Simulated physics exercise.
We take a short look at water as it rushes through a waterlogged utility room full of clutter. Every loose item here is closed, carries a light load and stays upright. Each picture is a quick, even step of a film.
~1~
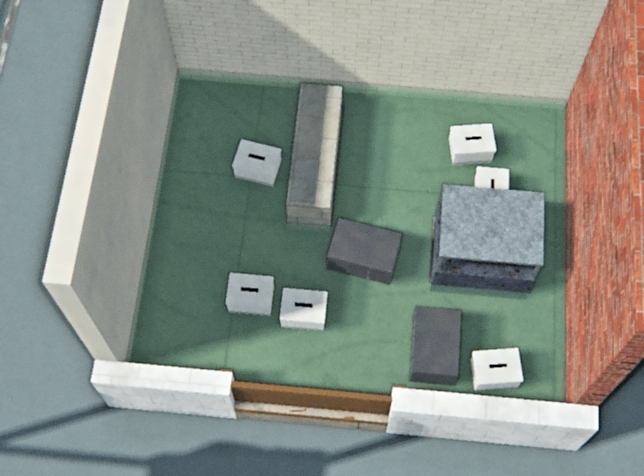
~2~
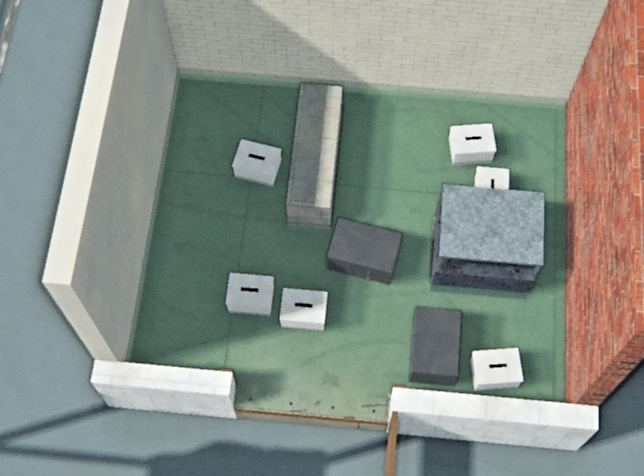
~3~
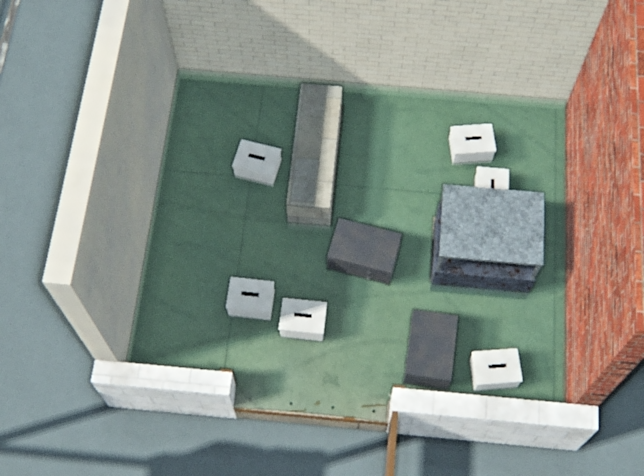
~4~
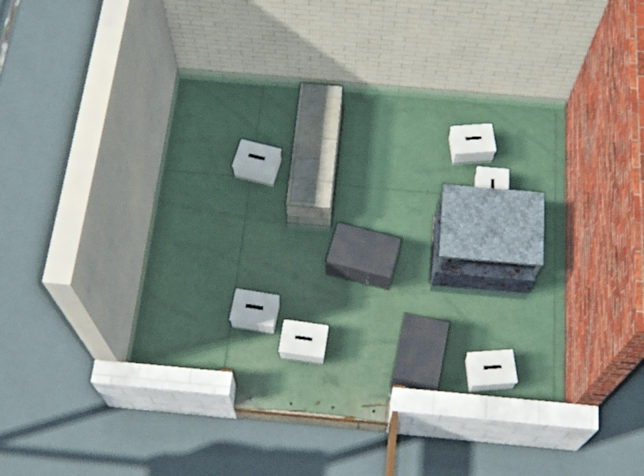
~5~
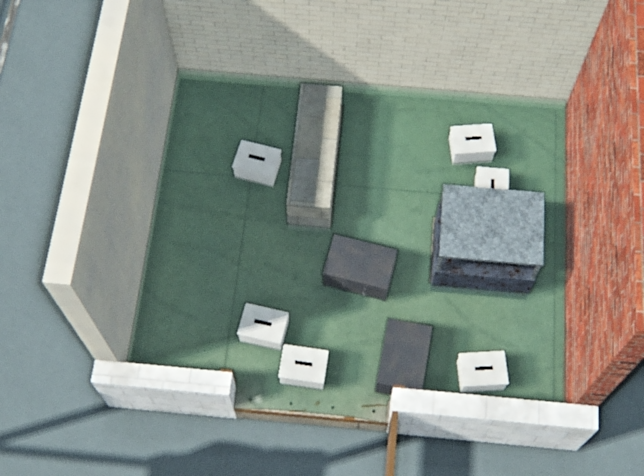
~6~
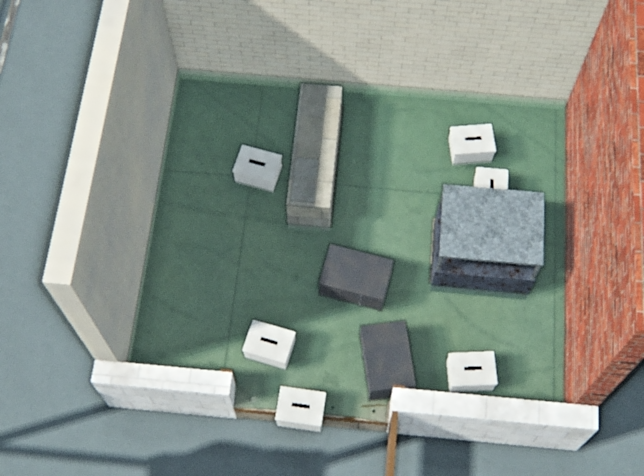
The brown door swings open, then white boxes and dark blocks drift slowly toward the doorway.
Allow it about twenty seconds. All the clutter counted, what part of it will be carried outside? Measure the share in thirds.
The portion is in the top third.
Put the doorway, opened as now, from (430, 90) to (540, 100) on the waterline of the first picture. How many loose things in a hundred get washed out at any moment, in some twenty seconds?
My estimate is some 60 percent.
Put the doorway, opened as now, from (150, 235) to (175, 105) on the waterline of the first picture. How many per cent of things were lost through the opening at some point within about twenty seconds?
I'd say some 60 in a hundred.
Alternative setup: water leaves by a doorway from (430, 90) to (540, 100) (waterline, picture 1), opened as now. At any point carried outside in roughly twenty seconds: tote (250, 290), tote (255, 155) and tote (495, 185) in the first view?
Turn by turn - departs, stays put, departs.
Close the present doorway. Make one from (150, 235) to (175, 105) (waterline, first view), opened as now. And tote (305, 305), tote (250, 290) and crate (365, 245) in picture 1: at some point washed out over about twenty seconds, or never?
Taken in turn, the first item is flushed away, the second is flushed away and the last is flushed away.
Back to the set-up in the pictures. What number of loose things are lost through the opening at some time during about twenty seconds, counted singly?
Count: 6.
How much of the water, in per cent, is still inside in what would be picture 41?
Something like 38 per cent, give or take.
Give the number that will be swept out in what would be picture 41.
That makes 6.
A moment on, 3 of 8 are out; 5 afloat.
Next, 5 of 8 are out; 3 afloat.
Later, 6 of 8 are out; 2 afloat.
In the end, 6 of 8 are out; 2 afloat.
